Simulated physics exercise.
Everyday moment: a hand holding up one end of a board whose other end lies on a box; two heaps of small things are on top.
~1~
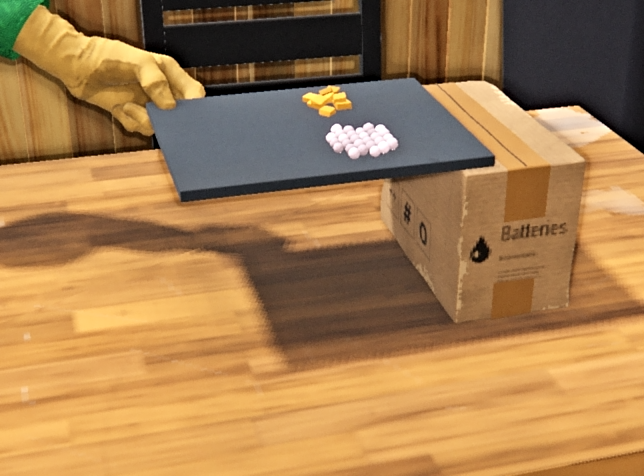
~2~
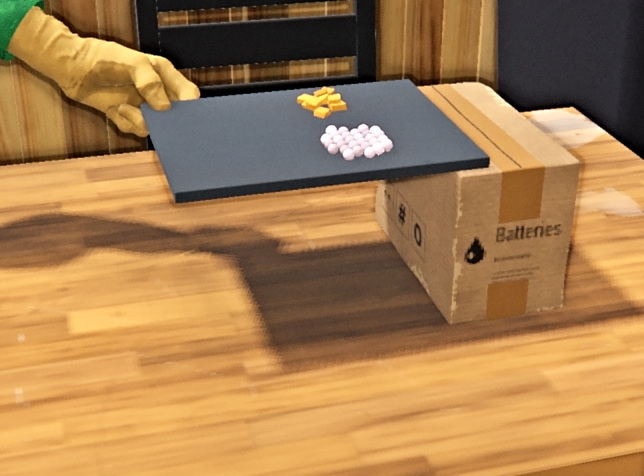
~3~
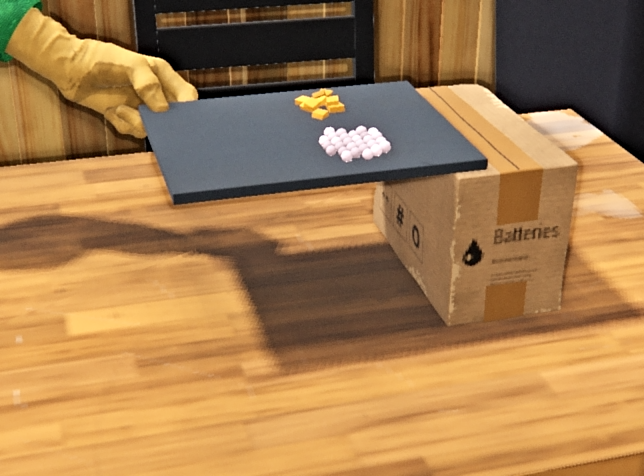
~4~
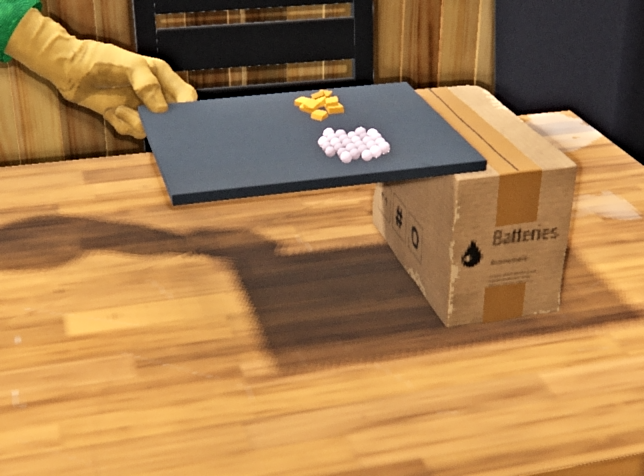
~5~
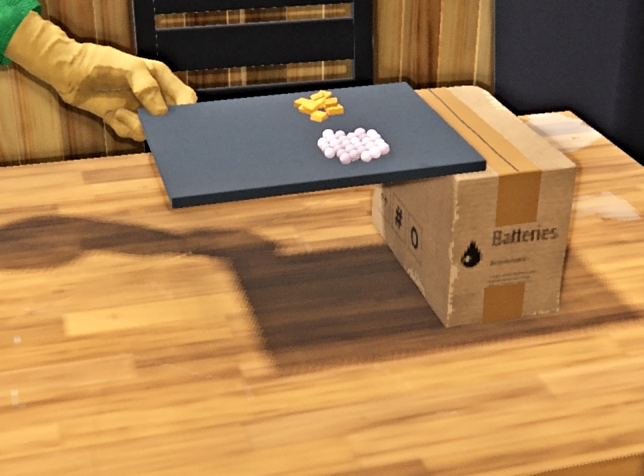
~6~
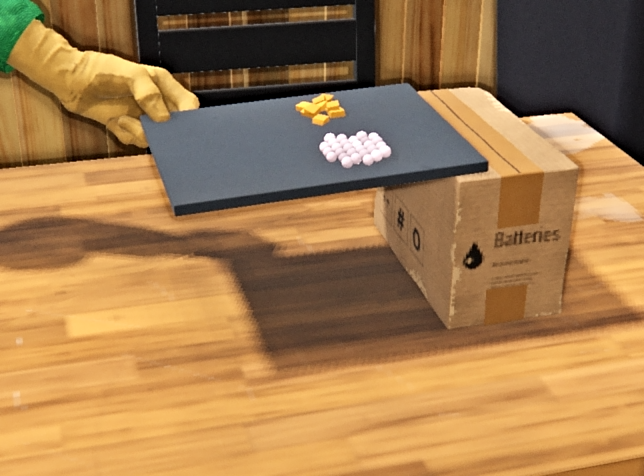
On a wooden table, a gloved hand slightly lowers one end of a board holding two small heaps.
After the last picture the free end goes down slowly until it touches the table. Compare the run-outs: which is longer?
The closer one.
Then, 0.54 s after the last picture, board sloping at 16°; front handful all still on the board; back handful all still on the board.
Then, 1.12 s after the last picture, board sloping at 33°; front handful mostly up to a board's length out; back handful all still on the board.
Then, 1.81 s after the last picture, board resting at 39°; front handful mostly one to two board lengths out, a small part gone off the table; back handful mostly at the foot of the board.
At rest, board resting at 39°; front handful mostly one to two board lengths out, about a quarter gone off the table; back handful mostly at the foot of the board; the front handful has gone farther.
